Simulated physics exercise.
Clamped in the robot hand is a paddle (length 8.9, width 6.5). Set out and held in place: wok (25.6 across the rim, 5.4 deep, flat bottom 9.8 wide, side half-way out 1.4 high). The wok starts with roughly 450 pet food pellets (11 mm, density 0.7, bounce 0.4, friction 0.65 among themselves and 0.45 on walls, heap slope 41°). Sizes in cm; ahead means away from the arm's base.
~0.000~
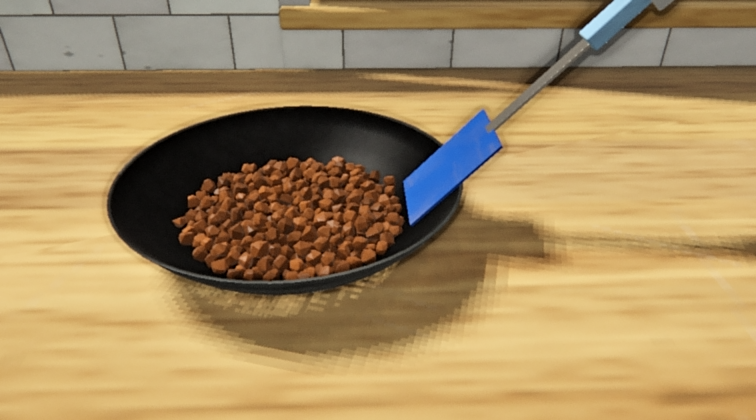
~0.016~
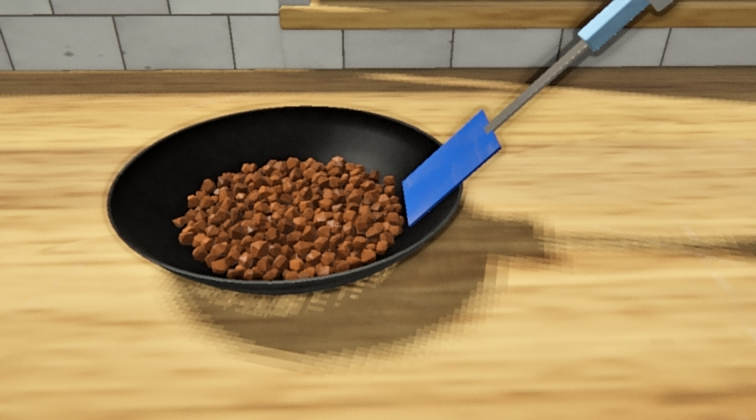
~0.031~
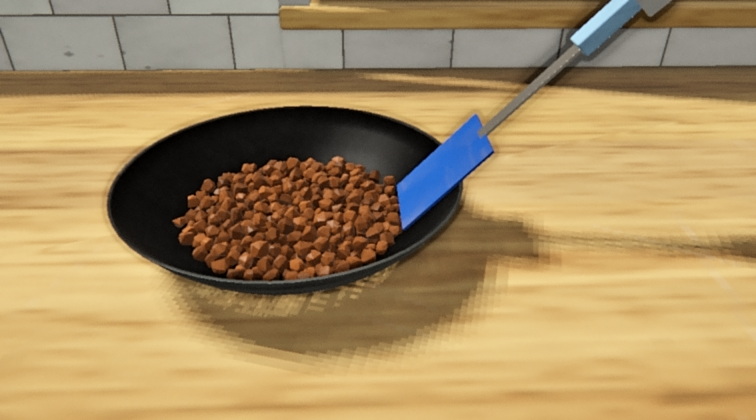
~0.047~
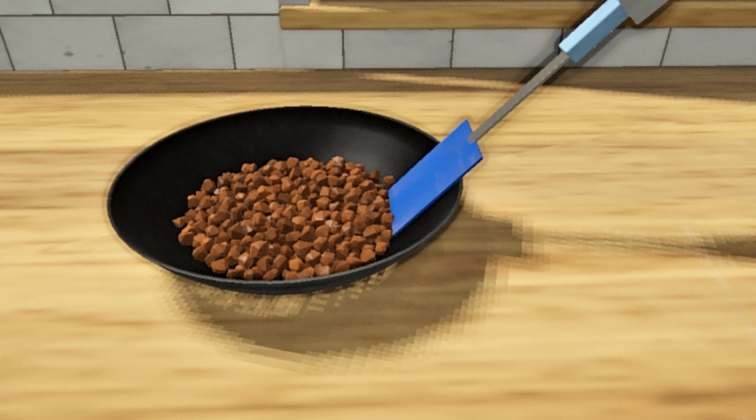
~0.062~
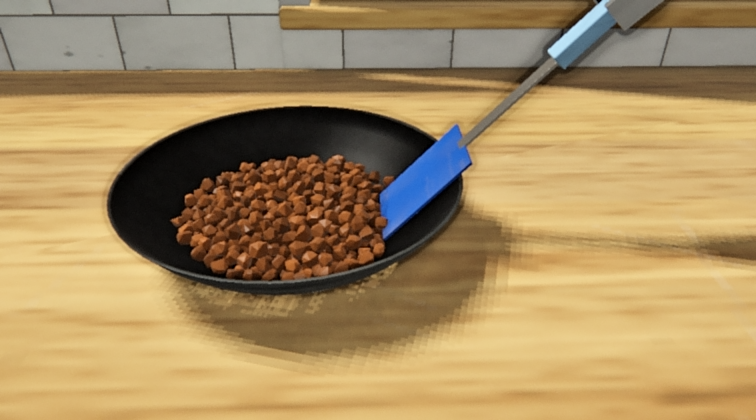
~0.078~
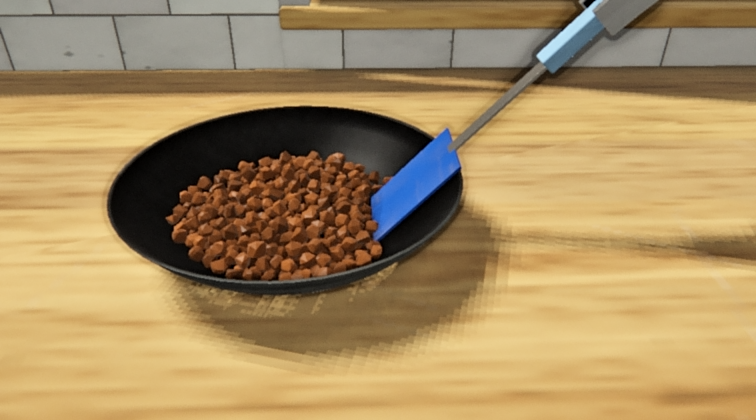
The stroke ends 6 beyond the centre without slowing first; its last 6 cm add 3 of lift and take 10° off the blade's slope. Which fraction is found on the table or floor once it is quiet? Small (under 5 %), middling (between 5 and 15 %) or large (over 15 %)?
On the table or floor the share is small, under 5 %.
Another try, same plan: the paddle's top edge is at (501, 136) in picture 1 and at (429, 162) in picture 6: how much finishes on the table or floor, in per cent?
Some 5 per cent.
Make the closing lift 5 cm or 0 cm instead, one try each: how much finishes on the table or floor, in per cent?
Some 0 and 10 per cent.
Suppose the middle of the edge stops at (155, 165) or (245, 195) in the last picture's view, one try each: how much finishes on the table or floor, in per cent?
Some 25 and 0 per cent.
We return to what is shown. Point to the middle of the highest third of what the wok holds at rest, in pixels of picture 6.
Near (183, 187).
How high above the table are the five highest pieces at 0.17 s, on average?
About 4 cm.
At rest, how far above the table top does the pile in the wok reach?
About 6.5 cm.
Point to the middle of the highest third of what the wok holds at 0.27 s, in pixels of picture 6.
At about (189, 191).
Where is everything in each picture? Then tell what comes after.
The first frame shows paddle top edge at (493, 127), sloping 47°; upper third of the load around (295, 203), from x 180 to 400, top at y 165; 453 in the wok.
The second frame shows paddle top edge at (491, 128), sloping 47°; upper third of the load around (295, 203), from x 180 to 400, top at y 165.
The third frame shows paddle top edge at (485, 132), sloping 47°; upper third of the load around (295, 203), from x 180 to 400, top at y 165.
The fourth frame shows paddle top edge at (475, 137), sloping 47°; upper third of the load around (296, 203), from x 180 to 390, top at y 165.
The fifth frame shows paddle top edge at (464, 142), sloping 47°; upper third of the load around (293, 203), from x 180 to 390, top at y 160.
The sixth frame shows paddle top edge at (454, 146), sloping 47°; upper third of the load around (288, 203), from x 175 to 390, top at y 155; 453 in the wok.
After 0.17 s, sloping 47°, highest piece 4 above the table; 453 in the wok.
After 0.27 s, sloping 42°, highest piece 6 above the table; 453 in the wok.
After 0.52 s, sloping 37°, highest piece 6 above the table; 450 in the wok, 3 on the table or floor.
After 1.57 s, sloping 37°, highest piece 6 above the table; 450 in the wok, 3 on the table or floor.
At rest, 450 in the wok, 3 on the table or floor. That is 1 % on the table or floor.
